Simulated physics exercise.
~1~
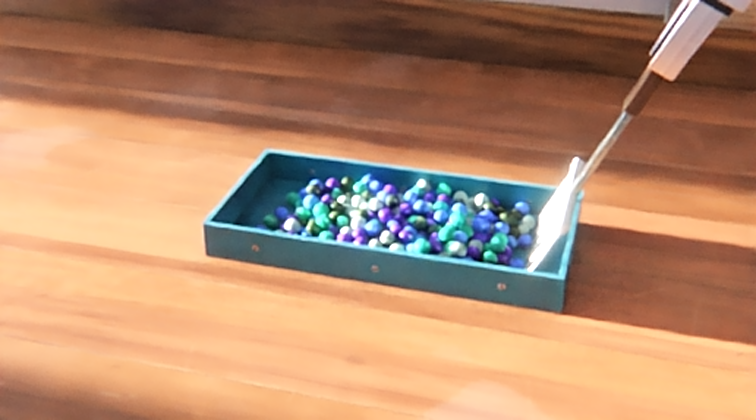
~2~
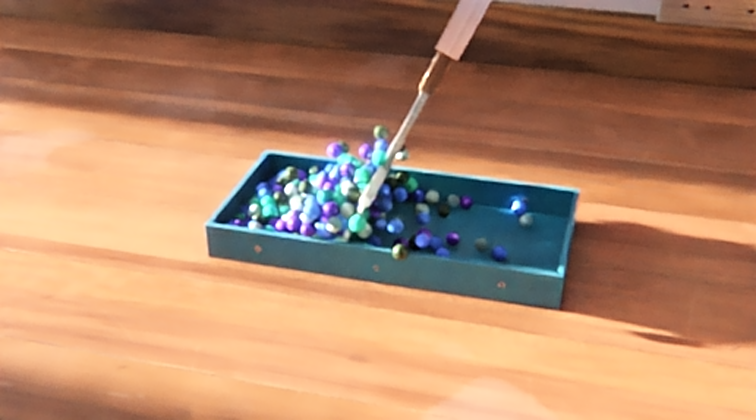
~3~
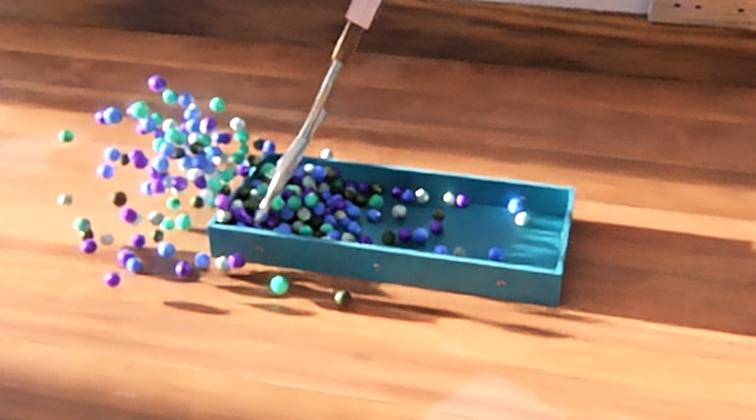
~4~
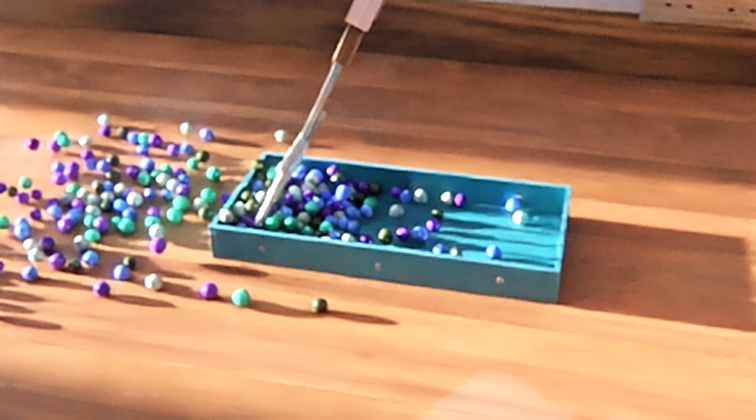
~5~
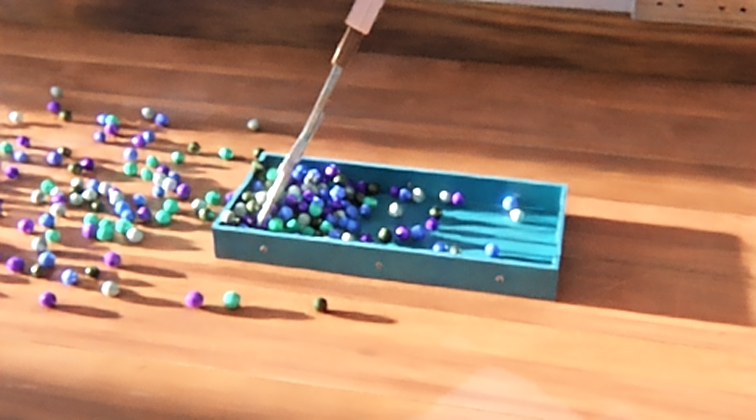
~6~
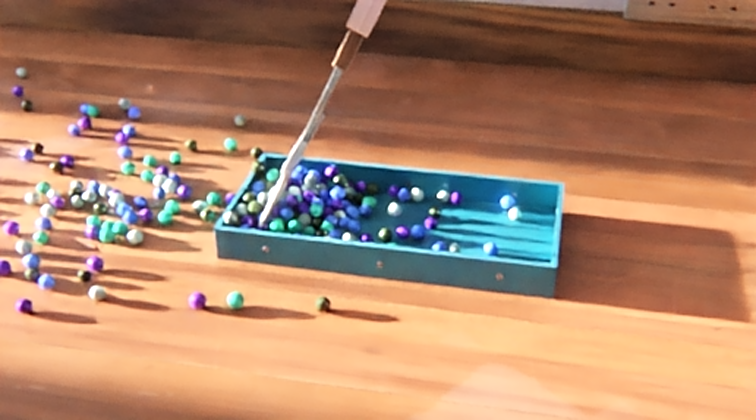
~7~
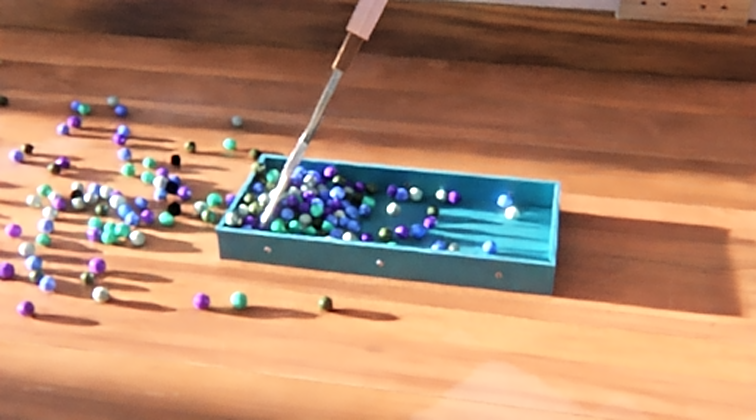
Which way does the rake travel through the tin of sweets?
The rake travels to the left, going from the right end of the tin to near its left end.
